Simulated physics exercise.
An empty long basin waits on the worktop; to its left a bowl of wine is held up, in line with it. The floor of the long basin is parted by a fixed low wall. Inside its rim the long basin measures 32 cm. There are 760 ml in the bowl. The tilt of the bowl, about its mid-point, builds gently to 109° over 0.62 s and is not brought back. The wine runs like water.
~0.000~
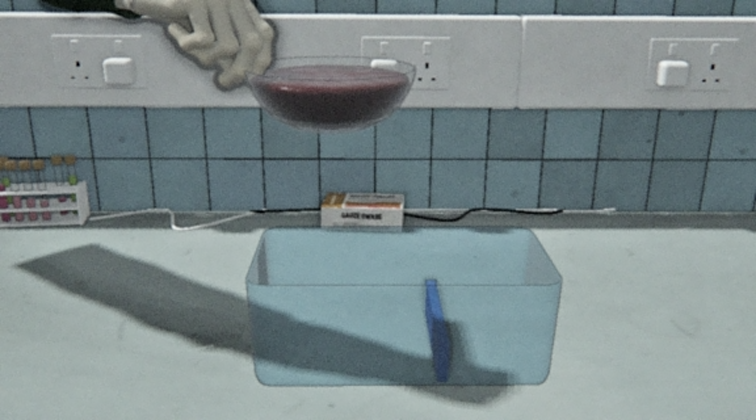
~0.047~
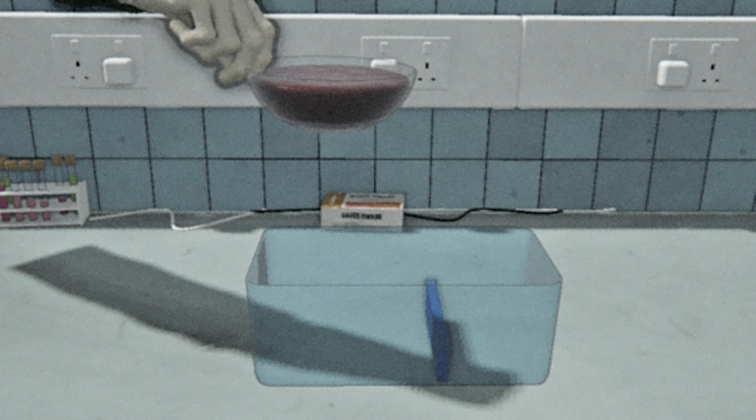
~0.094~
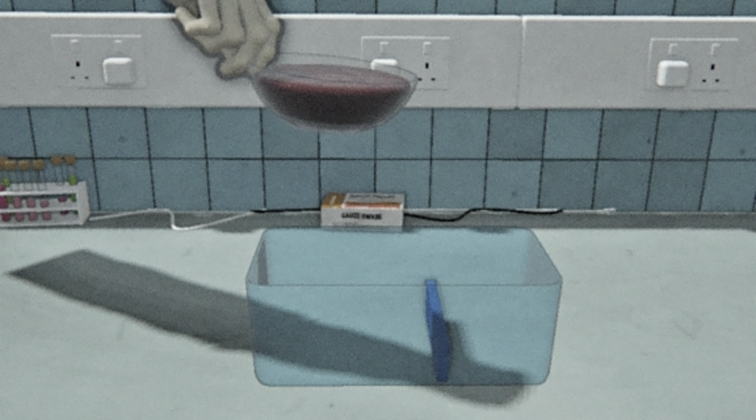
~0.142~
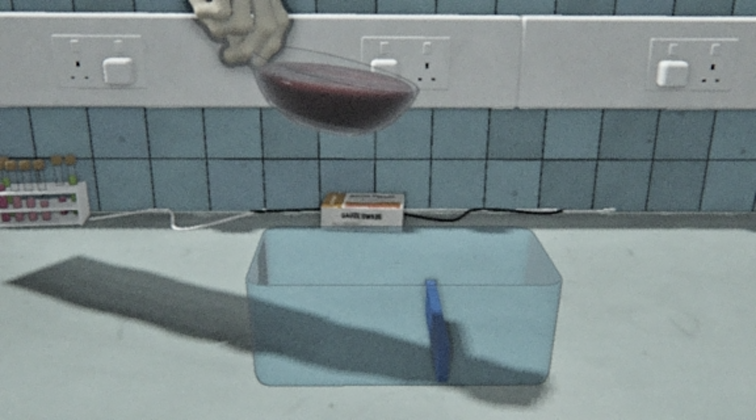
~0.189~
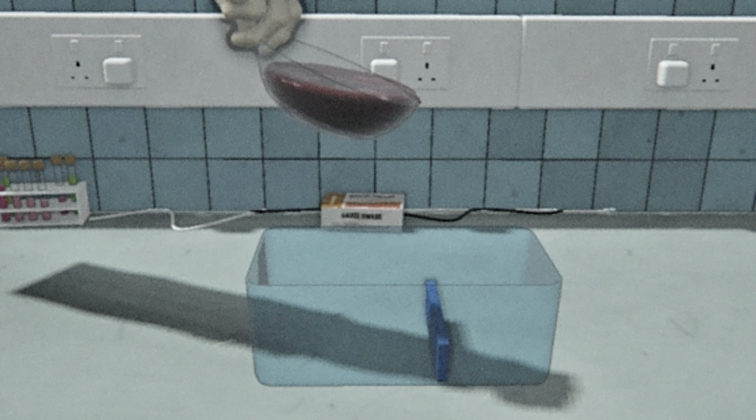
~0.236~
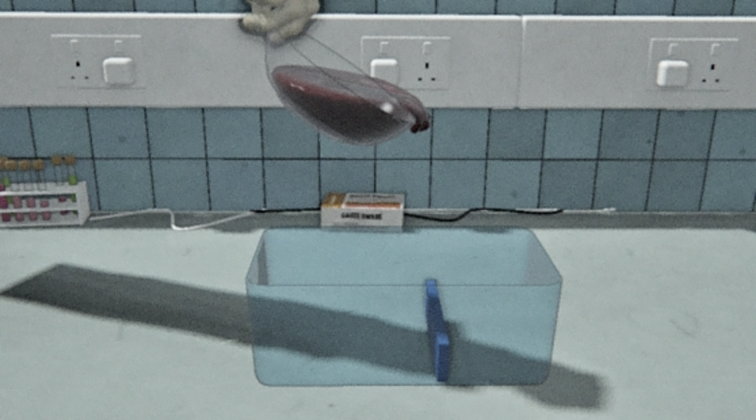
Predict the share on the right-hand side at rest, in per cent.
About 58 per cent.
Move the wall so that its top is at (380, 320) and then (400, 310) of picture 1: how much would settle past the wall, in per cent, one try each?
In turn about 75 and 75 per cent.
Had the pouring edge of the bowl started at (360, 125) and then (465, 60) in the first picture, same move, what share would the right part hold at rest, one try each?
In turn about 10 and 70 per cent.
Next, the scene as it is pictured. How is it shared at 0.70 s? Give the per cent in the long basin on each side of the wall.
Near 24 on the left, 50 on the right.
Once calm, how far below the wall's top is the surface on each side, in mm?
Some 38 mm on the left and 22 mm on the right.
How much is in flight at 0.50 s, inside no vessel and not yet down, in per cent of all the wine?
Near 38 in a hundred.
Then, 0.50 s in, the tilt is 99° and 1 per cent is still to pour, 2 is left of the wall and 59 right of it.
Then, 0.70 s in, the tilt is 109° and 0 per cent is still to pour, 24 is left of the wall and 50 right of it.
Then, 0.90 s in, the tilt is 109° and 0 per cent is still to pour, 36 is left of the wall and 59 right of it.
Then, 1.12 s in, the tilt is 109° and 0 per cent is still to pour, 37 is left of the wall and 58 right of it.
Finally, 38 per cent lies left of the wall, 58 right of it and 4 outside.
